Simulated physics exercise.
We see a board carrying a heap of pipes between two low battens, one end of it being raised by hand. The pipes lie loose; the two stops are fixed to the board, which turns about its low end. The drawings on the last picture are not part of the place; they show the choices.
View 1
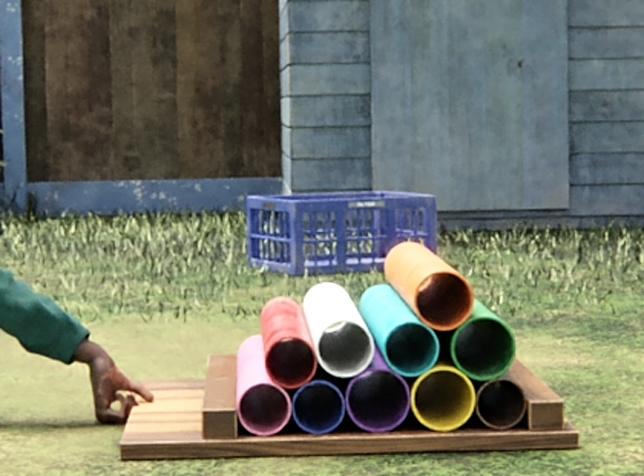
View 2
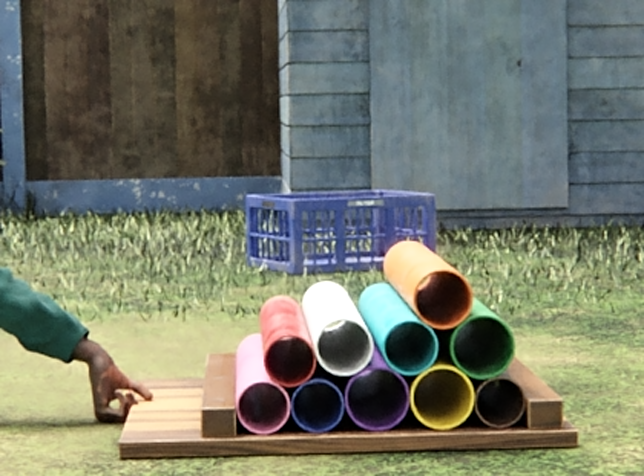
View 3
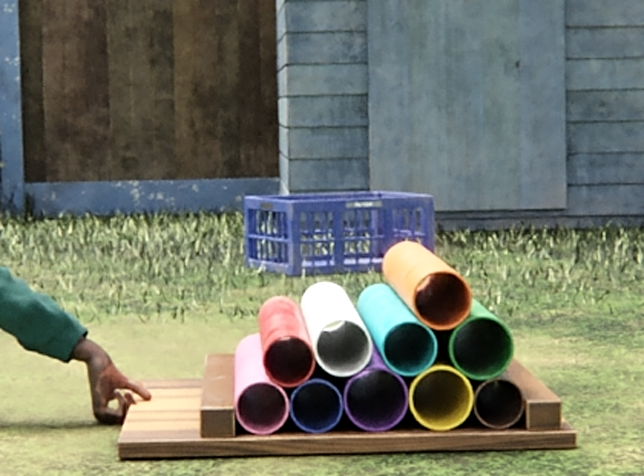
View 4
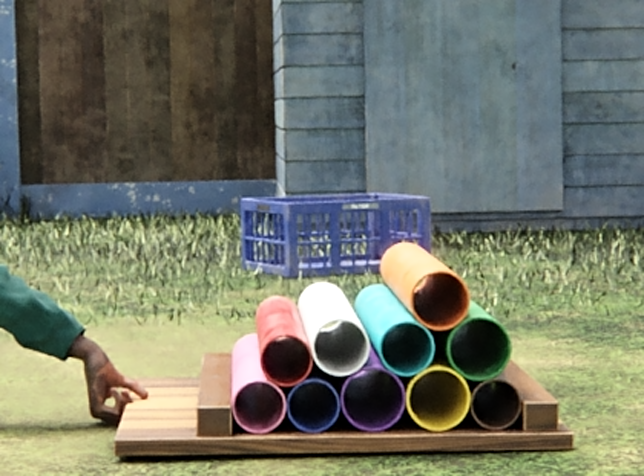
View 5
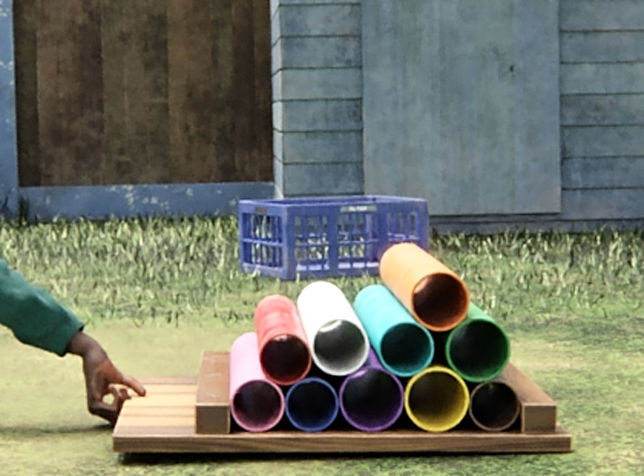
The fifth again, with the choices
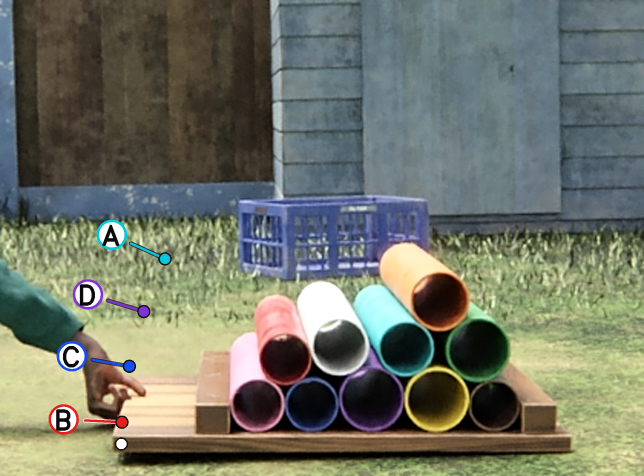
The clip shows a hand at the left holding the end of a wooden board stacked with loose colourful pipes between two low battens, near a blue crate on grass; the board barely moves and the pipes keep their arrangement.
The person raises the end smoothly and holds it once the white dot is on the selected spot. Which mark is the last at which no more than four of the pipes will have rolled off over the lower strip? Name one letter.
The highest mark that will do is A.
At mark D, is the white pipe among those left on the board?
Yes.
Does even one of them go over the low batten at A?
At A: Yes.
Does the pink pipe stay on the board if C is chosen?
Yes, with C.
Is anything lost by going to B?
At B: No.
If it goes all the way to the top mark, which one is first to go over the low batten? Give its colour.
The green one.
On the marked copy, A at (165, 259); B at (122, 422); C at (130, 366); D at (144, 312); the white dot at (122, 444).
Following A. Soon after the start, board at 16°.
Later, board at 26°.
In the end, board at 26°, two over the low batten (green, orange).
As for the rest, B none over the low batten; C none over the low batten; D two over the low batten (green, orange).
